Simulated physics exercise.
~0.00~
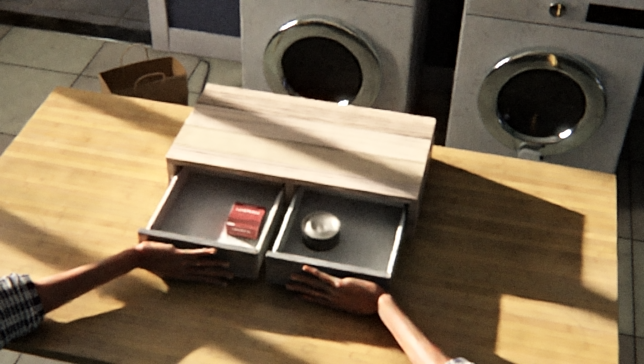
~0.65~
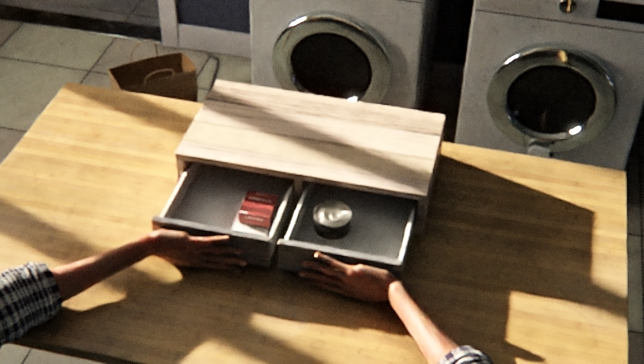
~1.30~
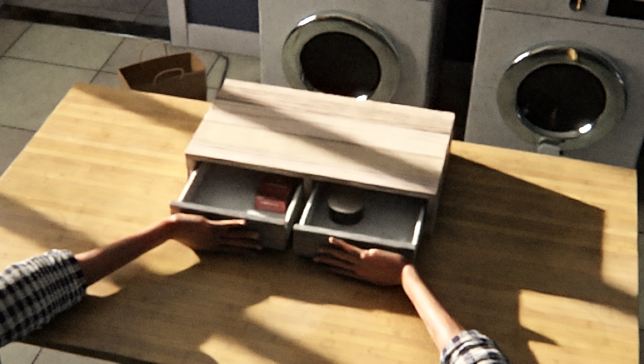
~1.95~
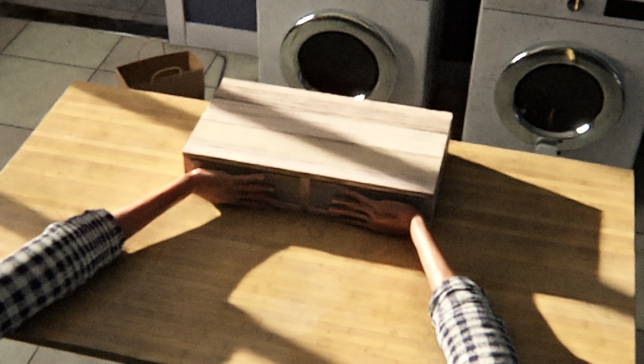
Two hands push in the open drawers of a low wooden cabinet on a table, the left holding a small red carton and the right a dark round tin, until both drawers are shut and the items are out of sight, the hands still resting against the fronts.
